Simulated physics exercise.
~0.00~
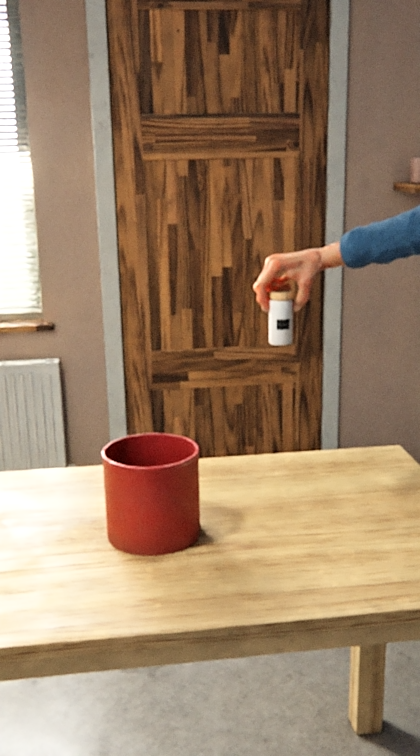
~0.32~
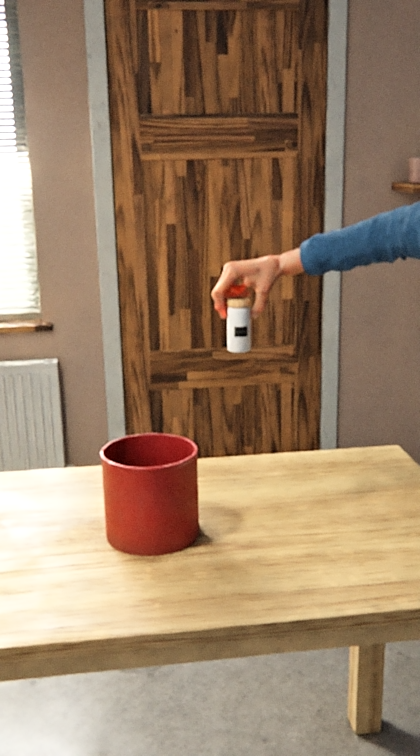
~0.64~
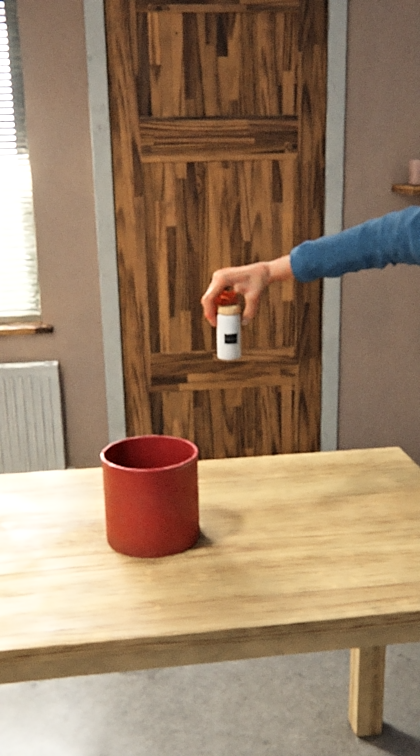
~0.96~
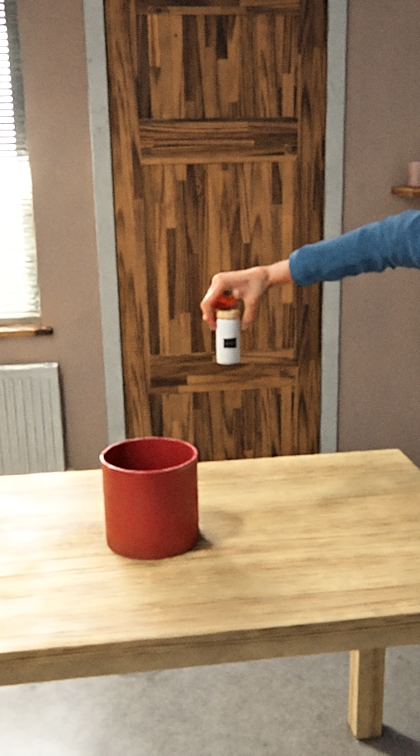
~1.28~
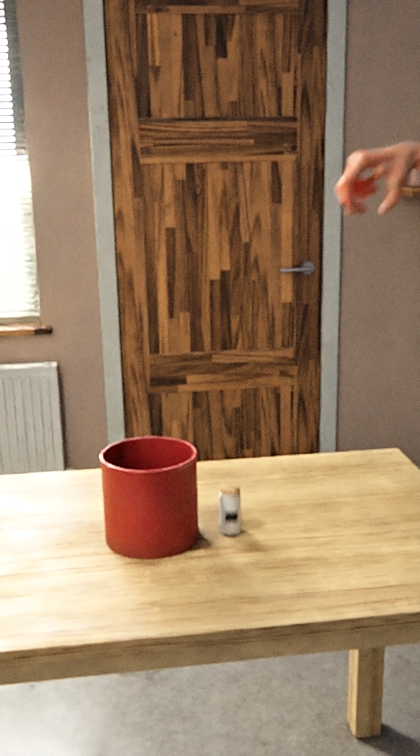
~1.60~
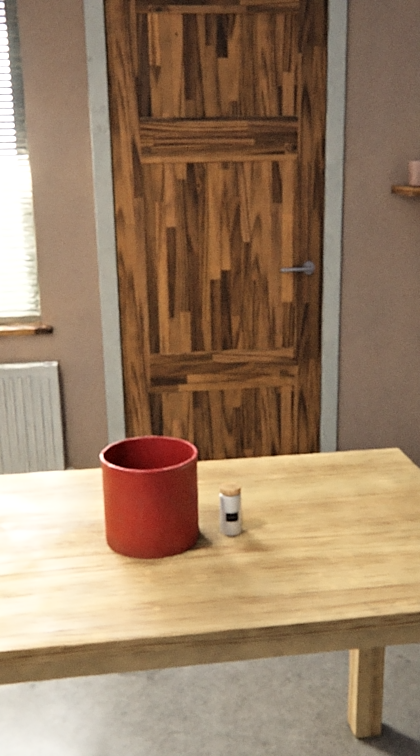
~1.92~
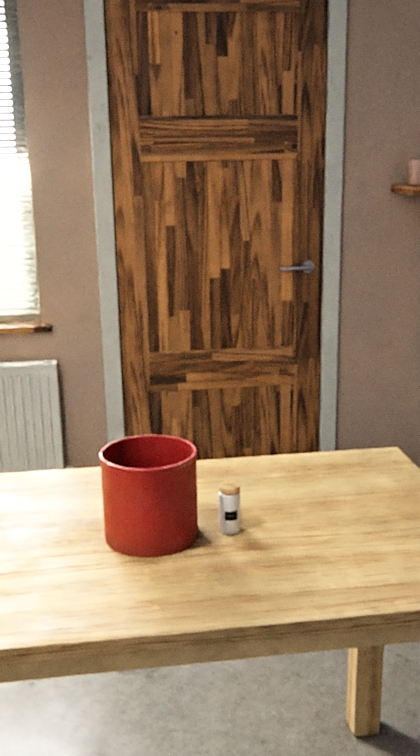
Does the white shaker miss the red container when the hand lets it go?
Yes, it misses. The white shaker comes down on the table to the right of the red container and stays standing there, outside it.
